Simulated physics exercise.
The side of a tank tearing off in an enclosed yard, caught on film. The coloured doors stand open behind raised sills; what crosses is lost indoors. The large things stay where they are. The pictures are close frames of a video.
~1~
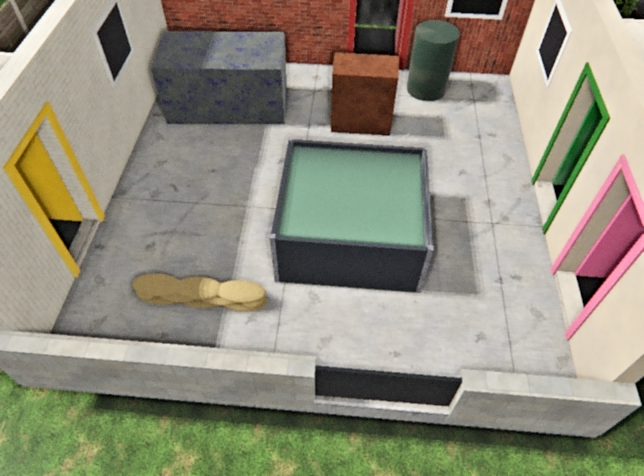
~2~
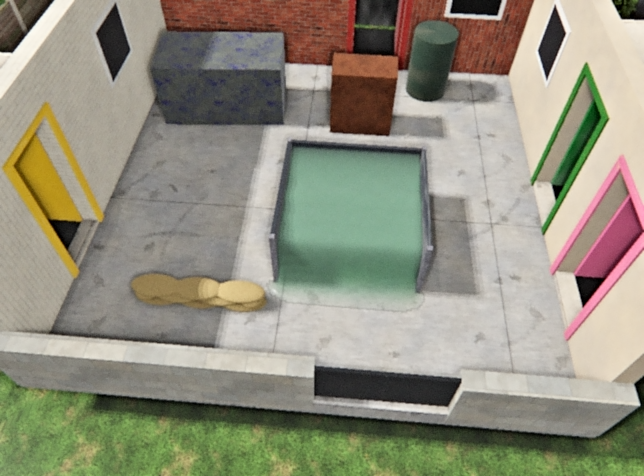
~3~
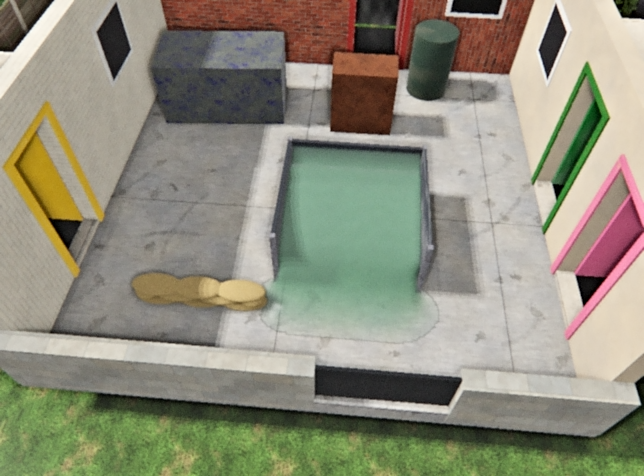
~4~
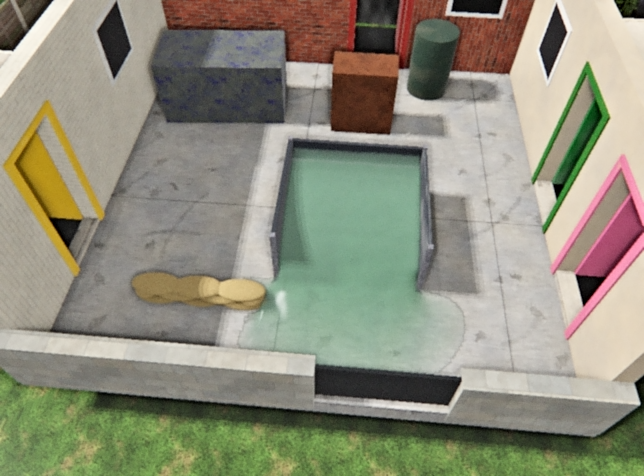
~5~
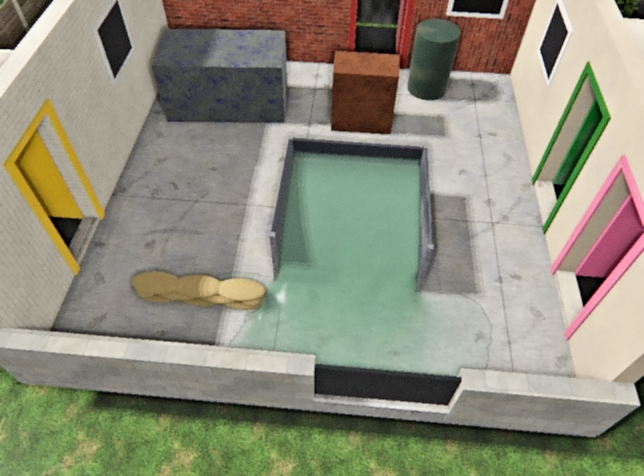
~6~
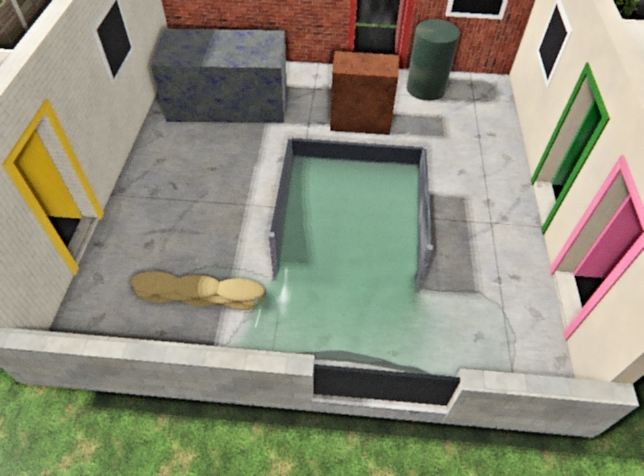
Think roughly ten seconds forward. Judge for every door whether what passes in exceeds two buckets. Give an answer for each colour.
At the end, the red door keeps inside the allowance there. The yellow door exceeds the allowance there. The pink door exceeds the allowance there. The green door keeps inside the allowance there.
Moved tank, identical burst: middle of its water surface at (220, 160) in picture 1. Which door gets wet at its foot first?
It is the yellow one.
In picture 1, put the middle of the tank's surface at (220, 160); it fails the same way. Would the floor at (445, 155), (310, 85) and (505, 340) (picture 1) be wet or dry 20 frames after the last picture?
Going through them in that order: Still bare, still bare and waterlogged.
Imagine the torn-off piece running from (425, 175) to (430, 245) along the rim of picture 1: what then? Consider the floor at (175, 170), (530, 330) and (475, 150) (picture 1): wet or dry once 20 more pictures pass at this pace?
Going in your order, I'd say still bare, then drenched, then drenched.
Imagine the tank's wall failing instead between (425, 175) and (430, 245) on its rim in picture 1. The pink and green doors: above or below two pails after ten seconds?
Here's my take: Pink surpasses the limit, and green surpasses the limit too.
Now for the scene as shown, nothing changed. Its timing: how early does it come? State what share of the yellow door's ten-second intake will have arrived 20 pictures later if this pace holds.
I'd say some 35 per cent.
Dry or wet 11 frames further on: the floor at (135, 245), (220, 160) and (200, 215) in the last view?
The three points read soaked through, clear and clear.
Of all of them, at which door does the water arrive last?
That is the door marked red.
A moment on, water covers 20 % of the floor; the red door not reached, the yellow door not reached, the pink door not reached, the green door not reached.
Next, water covers 30 % of the floor; the red door not reached, the yellow door wet at the sill, nothing in, the pink door under two buckets in, the green door wet at the sill, nothing in.
Then, water covers 65 % of the floor; the red door not reached, the yellow door over two buckets in, the pink door over two buckets in, the green door wet at the sill, nothing in.
Later, water covers 95 % of the floor; the red door under two buckets in, the yellow door over two buckets in, the pink door over two buckets in, the green door wet at the sill, nothing in.
In the end, water covers 95 % of the floor; the red door under two buckets in, the yellow door over two buckets in, the pink door far over two buckets in, the green door wet at the sill, nothing in.
